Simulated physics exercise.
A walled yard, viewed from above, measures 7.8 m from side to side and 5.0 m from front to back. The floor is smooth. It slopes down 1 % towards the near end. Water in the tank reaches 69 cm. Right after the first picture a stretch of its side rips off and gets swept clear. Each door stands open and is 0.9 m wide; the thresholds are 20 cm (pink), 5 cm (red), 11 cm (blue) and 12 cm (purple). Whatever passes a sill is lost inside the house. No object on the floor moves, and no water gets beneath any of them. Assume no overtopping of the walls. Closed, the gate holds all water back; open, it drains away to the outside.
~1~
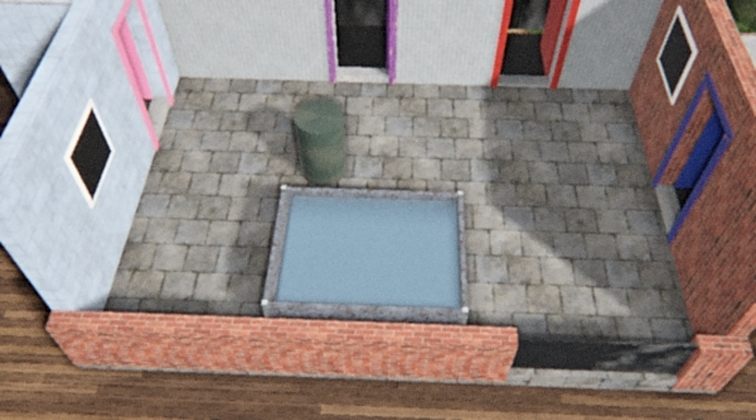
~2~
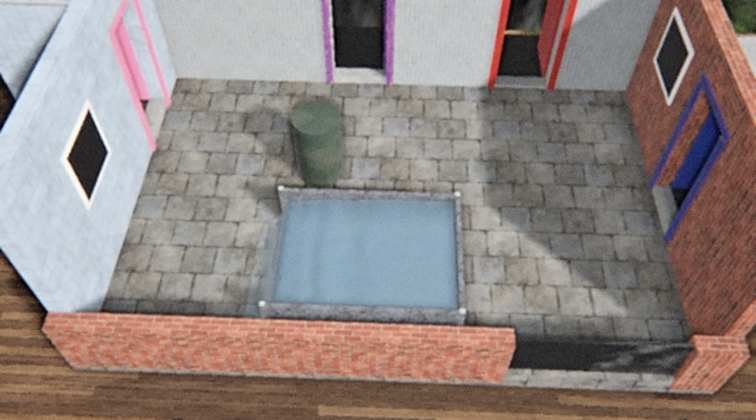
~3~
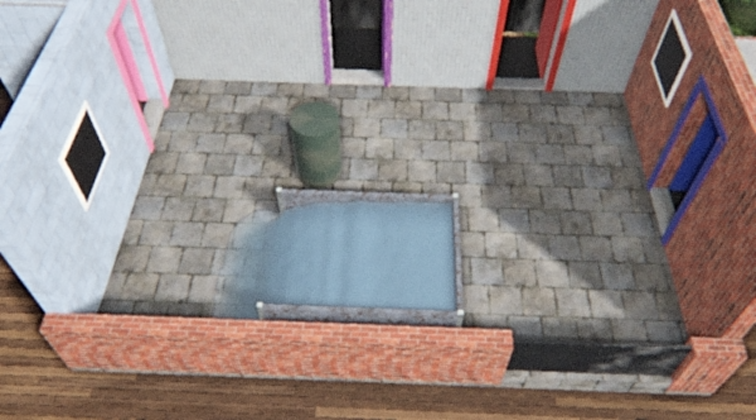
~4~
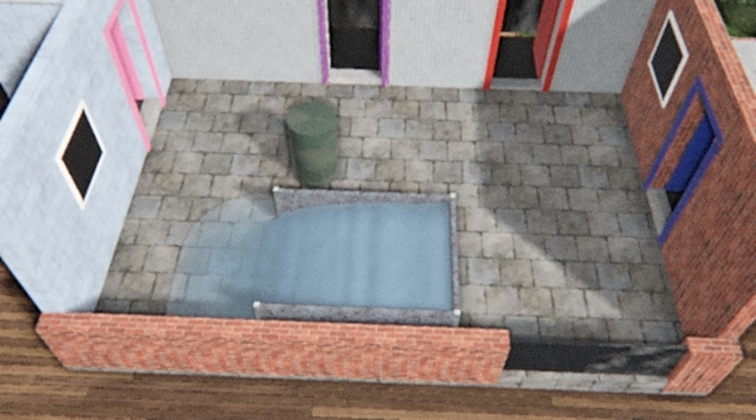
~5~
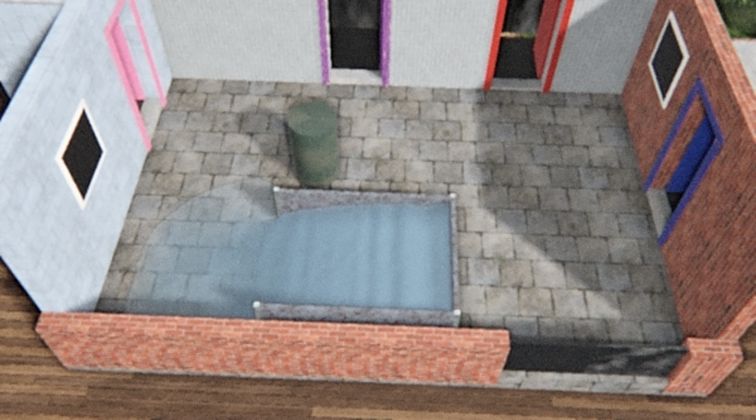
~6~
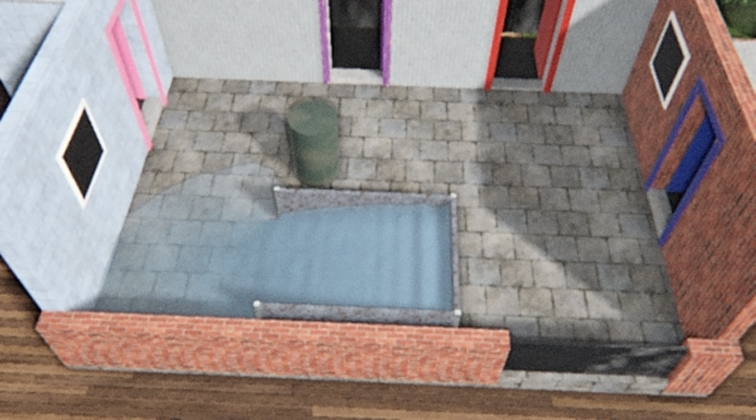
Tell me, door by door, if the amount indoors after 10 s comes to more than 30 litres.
In order: The pink door holds the inflow within the limit; the red door holds the inflow within the limit; the blue door holds the inflow within the limit; the purple door holds the inflow within the limit.
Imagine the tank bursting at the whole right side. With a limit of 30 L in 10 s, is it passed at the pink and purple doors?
Short answer, against that limit: Pink is fine, purple is fine.
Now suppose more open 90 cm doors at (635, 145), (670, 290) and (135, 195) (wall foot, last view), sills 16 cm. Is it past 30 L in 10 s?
Taking them in order, the first gets too little, the second too little and the third enough.
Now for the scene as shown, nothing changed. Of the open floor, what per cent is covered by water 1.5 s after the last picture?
Around 25 per cent wet.
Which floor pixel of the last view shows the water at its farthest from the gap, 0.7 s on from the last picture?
Near (154, 137).
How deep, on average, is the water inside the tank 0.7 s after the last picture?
39 cm.
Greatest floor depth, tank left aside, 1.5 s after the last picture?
Max around 48 cm.
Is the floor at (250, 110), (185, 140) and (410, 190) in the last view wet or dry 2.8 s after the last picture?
Point 1: Reached; point 2: Reached; point 3: Unreached.
Then, 0.7 s after the last picture water covers 20 % of the floor and is deepest (56 cm) near (117, 329); pink door not reached, red door not reached, blue door not reached, purple door not reached.
Then, 1.5 s after the last picture water covers 25 % of the floor and is deepest (48 cm) near (104, 328); pink door 15 cm at the sill, 0 L in, red door not reached, blue door not reached, purple door not reached.
Then, 2.8 s after the last picture water covers 40 % of the floor and is deepest (36 cm) near (172, 84); pink door 14 cm at the sill, 0 L in, red door not reached, blue door not reached, purple door 6 cm at the sill, 0 L in.
Then, 5.3 s after the last picture water covers 80 % of the floor and is deepest (18 cm) near (239, 157); pink door 16 cm at the sill, 3 L in, red door 4 cm at the sill, 0 L in, blue door not reached, purple door 12 cm at the sill, 2 L in.
Then, 9.3 s after the last picture water covers 95 % of the floor and is deepest (18 cm) near (86, 340); pink door 6 cm at the sill, 3 L in, red door 2 cm at the sill, 0 L in, blue door 8 cm at the sill, 0 L in, purple door 5 cm at the sill, 2 L in.
